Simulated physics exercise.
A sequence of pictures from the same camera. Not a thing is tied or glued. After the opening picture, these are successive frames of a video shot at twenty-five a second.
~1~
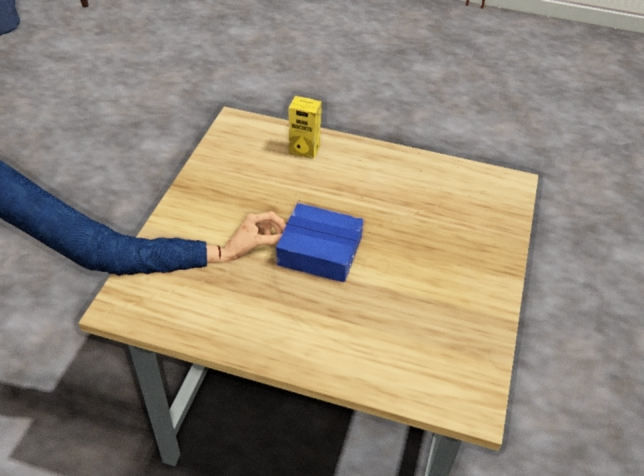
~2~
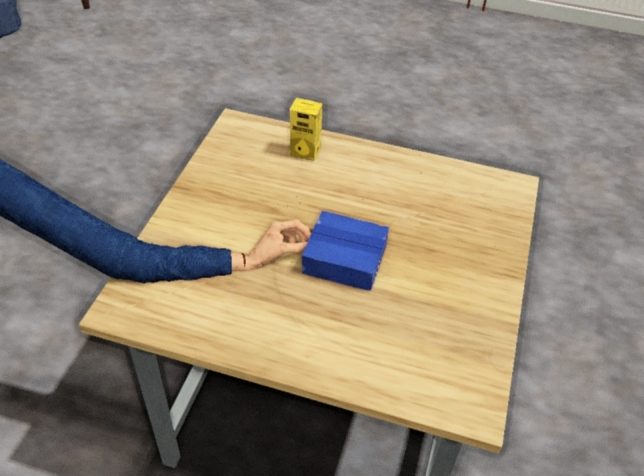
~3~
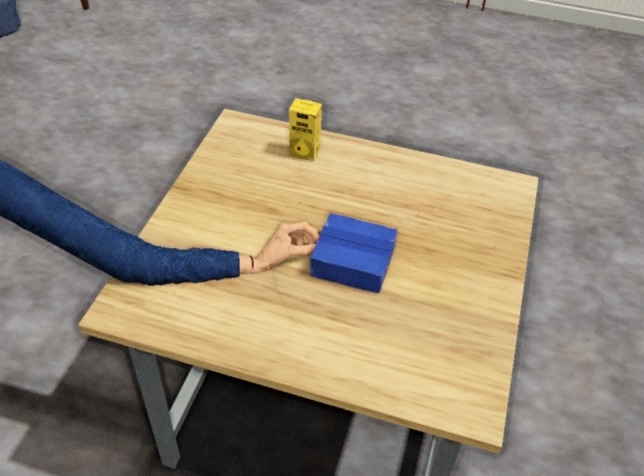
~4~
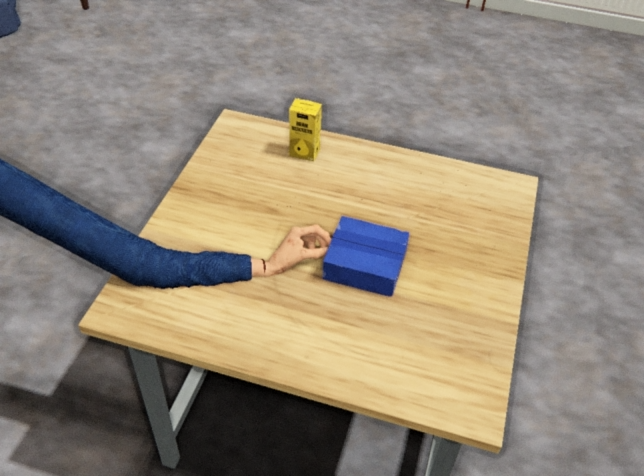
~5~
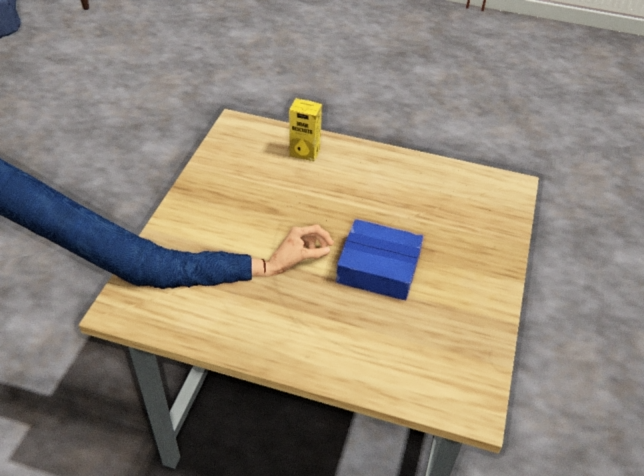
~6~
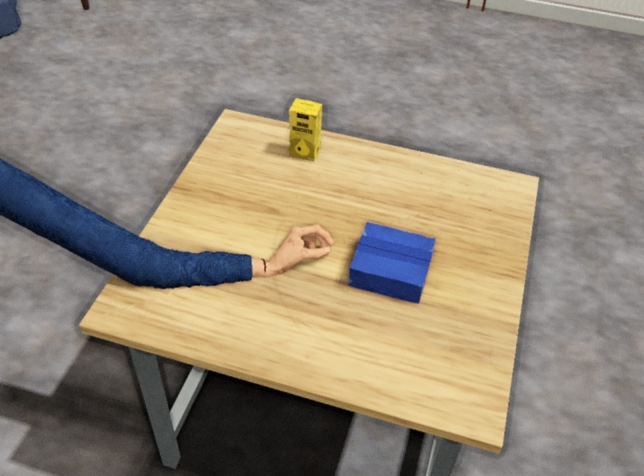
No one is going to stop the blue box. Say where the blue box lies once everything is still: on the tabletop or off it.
Comes to rest up top.
Then, 0.10 s on from there, blue box shifted about its own width near (415, 268).
Then, 0.20 s on from there, blue box shifted about its own width near (429, 271).
Then, 0.30 s on from there, blue box shifted about its own width near (433, 272).
In the end, moved from the start, blue box. At the end, from the last picture's camera, blue box near (433, 272).
